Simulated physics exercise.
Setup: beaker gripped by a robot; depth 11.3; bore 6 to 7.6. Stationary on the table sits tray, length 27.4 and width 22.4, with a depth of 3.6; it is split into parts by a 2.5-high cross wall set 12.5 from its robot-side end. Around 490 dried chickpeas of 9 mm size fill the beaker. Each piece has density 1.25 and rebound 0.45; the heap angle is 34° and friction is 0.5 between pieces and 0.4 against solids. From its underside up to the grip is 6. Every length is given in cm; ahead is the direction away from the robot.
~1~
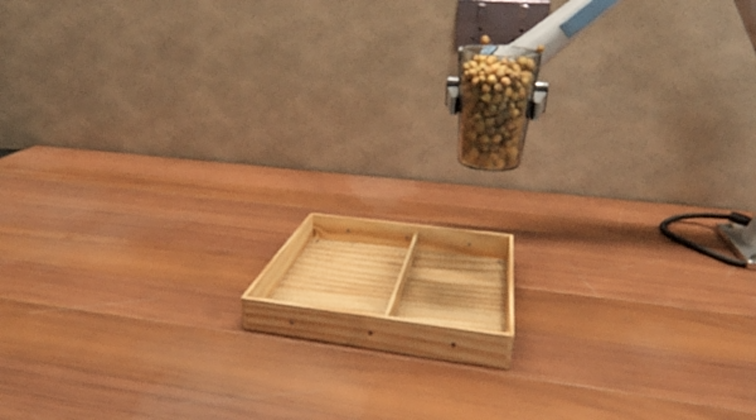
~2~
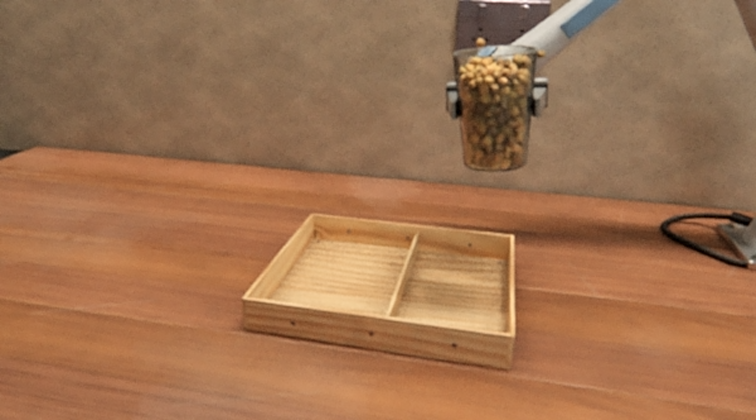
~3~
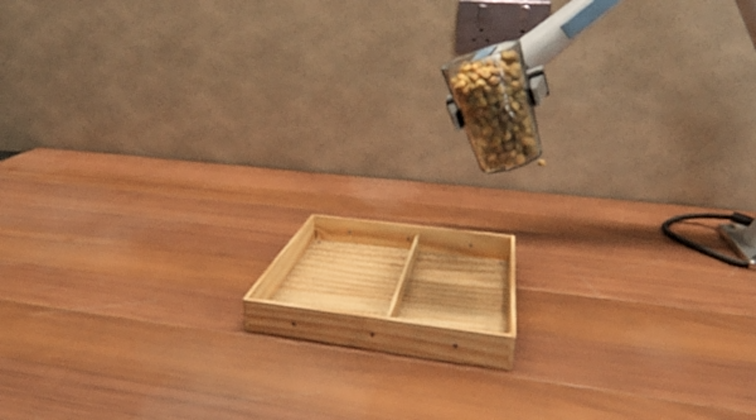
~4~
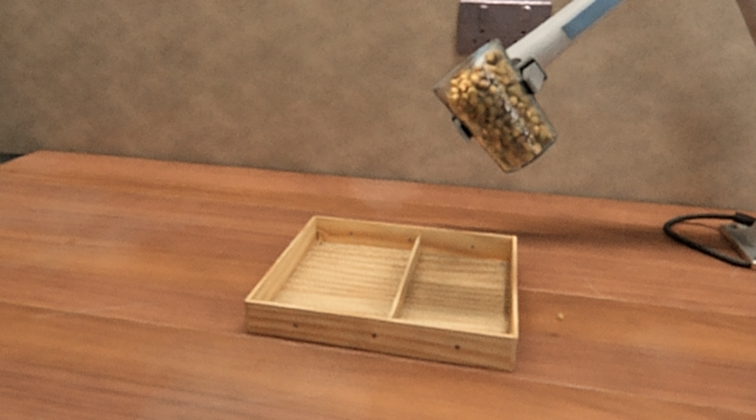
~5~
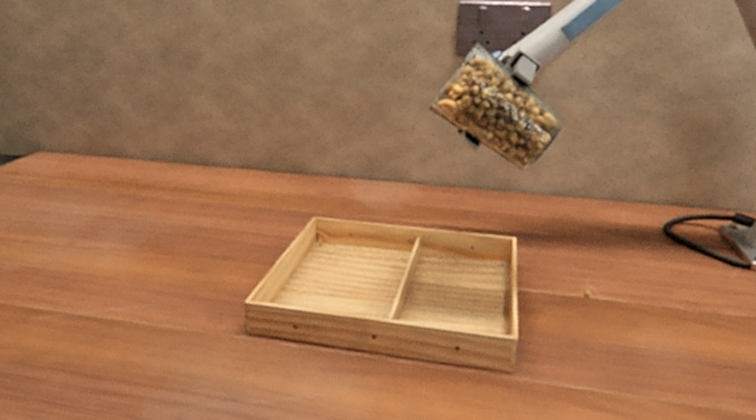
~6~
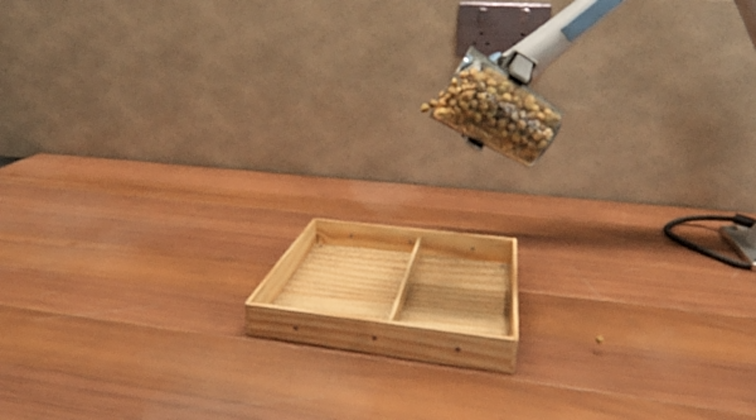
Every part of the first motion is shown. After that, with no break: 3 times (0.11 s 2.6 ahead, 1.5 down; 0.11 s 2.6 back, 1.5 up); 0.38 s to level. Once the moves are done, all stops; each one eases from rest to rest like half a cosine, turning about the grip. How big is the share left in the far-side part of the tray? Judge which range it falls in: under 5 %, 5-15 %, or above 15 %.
It falls in the 5-15 % range.
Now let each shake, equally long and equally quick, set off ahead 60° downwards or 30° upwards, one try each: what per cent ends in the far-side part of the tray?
Near 5 and 30 percent respectively.
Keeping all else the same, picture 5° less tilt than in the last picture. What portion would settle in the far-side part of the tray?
Then something close to 5 in a hundred.
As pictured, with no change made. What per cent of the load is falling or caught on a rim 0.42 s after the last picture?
Some 3 percent.
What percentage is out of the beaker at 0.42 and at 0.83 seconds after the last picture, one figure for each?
Around 10 % and around 15 %.
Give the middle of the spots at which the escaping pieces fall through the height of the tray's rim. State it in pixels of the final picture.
Centre: Roughly (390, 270).
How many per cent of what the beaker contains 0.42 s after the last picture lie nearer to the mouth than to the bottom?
Some 50 per cent.
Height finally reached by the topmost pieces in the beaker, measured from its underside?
Around 11.5 cm above the underside.
Then, 0.42 s on, tilted 62° forward, highest piece 26 above the table; 456 in the beaker, 17 in the far-side part, 3 in the robot-side part, 1 on the table or floor, 16 in flight or on a rim.
Then, 0.83 s on, tilted 36° forward, highest piece 27 above the table; 429 in the beaker, 48 in the far-side part, 14 in the robot-side part, 1 on the table or floor, 1 in flight or on a rim.
Then, 1.24 s on, level, highest piece 29 above the table; 427 in the beaker, 49 in the far-side part, 16 in the robot-side part, 1 on the table or floor.
Then, 2.29 s on, level, highest piece 29 above the table; 427 in the beaker, 49 in the far-side part, 16 in the robot-side part, 1 on the table or floor.
In the end, 427 in the beaker, 49 in the far-side part, 16 in the robot-side part, 1 on the table or floor. That is 10 % in the far-side part of the tray.
